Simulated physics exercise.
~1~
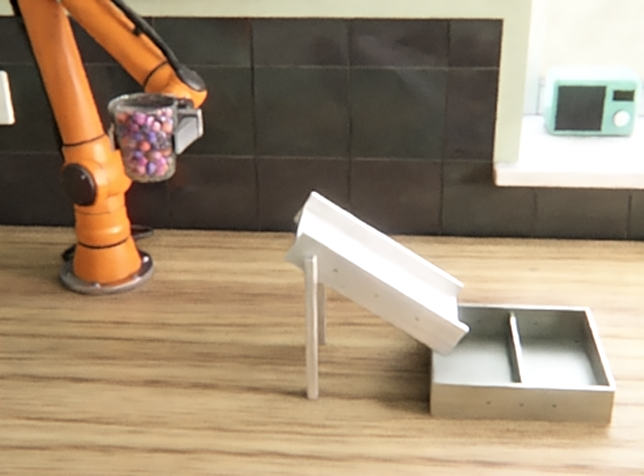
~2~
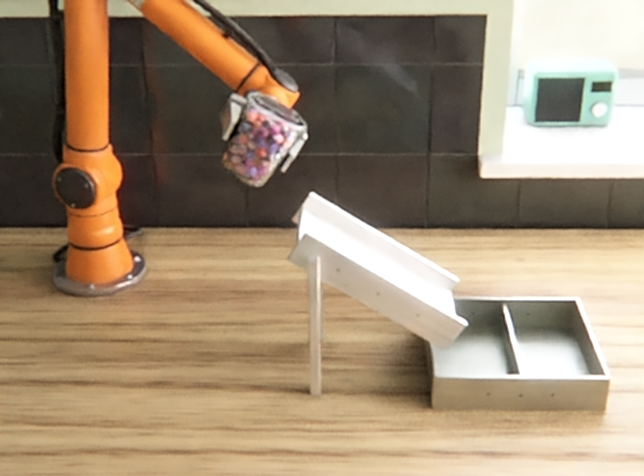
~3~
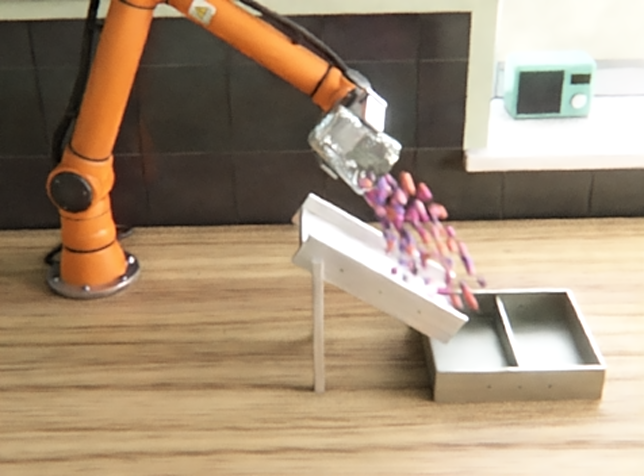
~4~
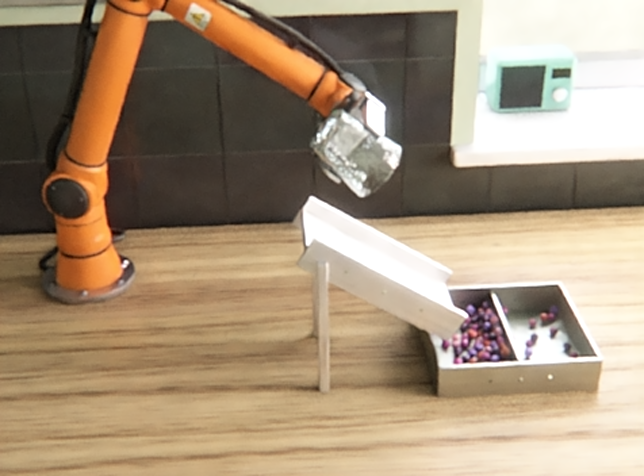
On a wooden worktop before a dark tiled wall, an orange robot arm carries a clear tumbler of colourful sweets rightward and tips it over a white sloping chute; the sweets tumble into a divided grey box, mostly its nearer left part, with some in the right.
